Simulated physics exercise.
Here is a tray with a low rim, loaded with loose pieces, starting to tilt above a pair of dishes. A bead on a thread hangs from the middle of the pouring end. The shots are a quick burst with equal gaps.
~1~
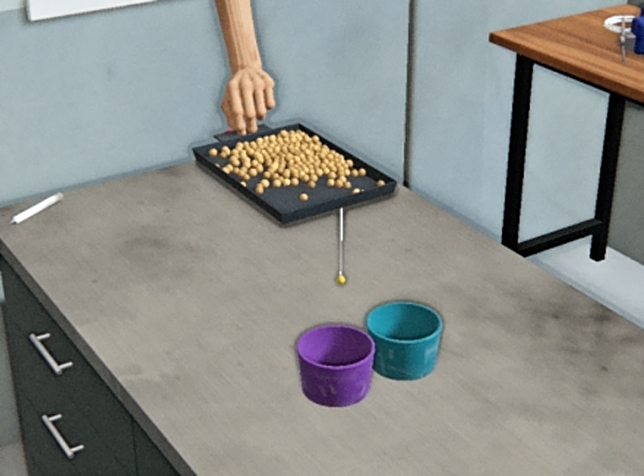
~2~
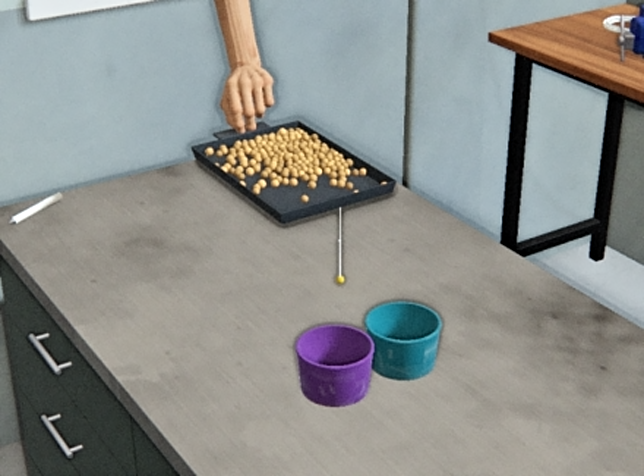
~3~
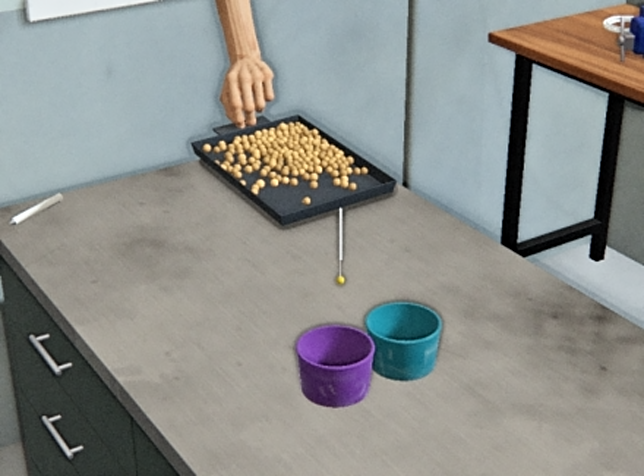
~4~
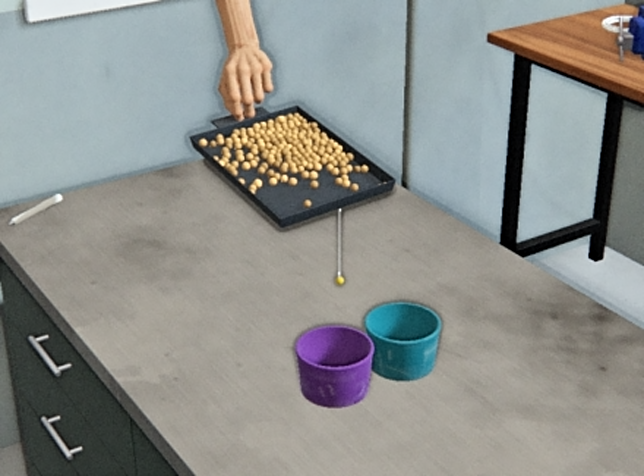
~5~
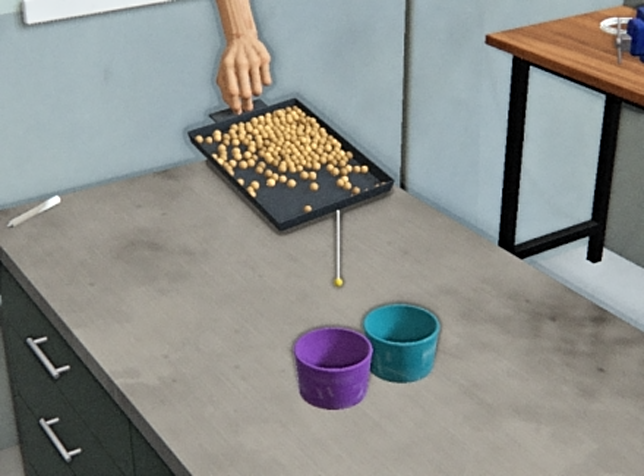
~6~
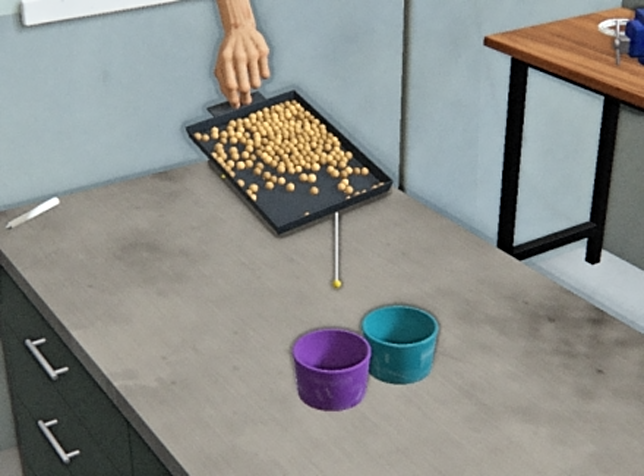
In a room with pale blue walls, a grey worktop with dark drawers is seen from above at an angle, a wooden table at right. A hand holds the far end of a black tray of tan beads, a yellow bead hanging on a thread from its near edge, beyond touching purple and teal dishes. The hand slowly raises the tray's far end, its near edge dipping slightly leftward as beads shift a little, while the view stays almost still.
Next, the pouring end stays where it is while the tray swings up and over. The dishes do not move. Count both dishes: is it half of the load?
They take only the smaller part between them.
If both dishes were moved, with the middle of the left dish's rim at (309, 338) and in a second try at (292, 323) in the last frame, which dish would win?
The first try: The dish on the left. The second: The dish on the left.
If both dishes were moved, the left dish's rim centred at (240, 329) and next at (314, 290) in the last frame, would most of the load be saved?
The first try: Most of it. The second: Under half.
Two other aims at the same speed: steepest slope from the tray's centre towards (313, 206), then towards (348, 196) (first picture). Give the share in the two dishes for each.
The first gives 0 %, the second 0 %.
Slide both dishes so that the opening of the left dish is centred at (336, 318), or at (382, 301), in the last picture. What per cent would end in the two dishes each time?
The first gives 30 %, the second 0 %.
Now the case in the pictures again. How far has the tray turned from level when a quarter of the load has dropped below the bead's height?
Around 65° of tilt.
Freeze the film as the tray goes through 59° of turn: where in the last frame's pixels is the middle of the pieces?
Near (296, 217).
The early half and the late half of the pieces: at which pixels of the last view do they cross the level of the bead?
At about (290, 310), then at (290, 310).
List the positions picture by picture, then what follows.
In the first picture, corners of the pouring end at (283, 212) and (394, 181), level; middle of the load at (291, 158), round wooden beads; left dish at (357, 381); right dish at (425, 355); bead on its thread at (341, 280).
In the second picture, corners of the pouring end at (282, 212) and (393, 180), level; middle of the load at (290, 156), a stray few on the move.
In the third picture, corners of the pouring end at (283, 214) and (393, 180), tipped barely, lowest at the left corner; middle of the load at (290, 153), about a quarter on the move.
In the fourth picture, corners of the pouring end at (282, 217) and (392, 179), tipped a little, lowest at the left corner; middle of the load at (289, 148), about a third on the move.
In the fifth picture, corners of the pouring end at (280, 221) and (391, 180), tipped a little, lowest at the left corner; middle of the load at (287, 145), about half on the move.
In the sixth picture, corners of the pouring end at (279, 224) and (390, 180), tipped a little, lowest at the left corner; middle of the load at (286, 143), nearly all on the move; left dish at (353, 385); right dish at (421, 359).
Soon after the last picture, tray tipped steeply; about two thirds on the tray; a stray few in the left dish; about a quarter outside both; a small part in the air.
A little later, tray tipped right over; a stray few on the tray; a stray few in the left dish; a stray few in the right dish; nearly all outside both; a small part in the air.
Later still, tray tipped past a quarter turn; a stray few in the left dish; a stray few in the right dish; nearly all outside both.
By the end, tray tipped past a quarter turn; a stray few in the left dish; a stray few in the right dish; nearly all outside both.
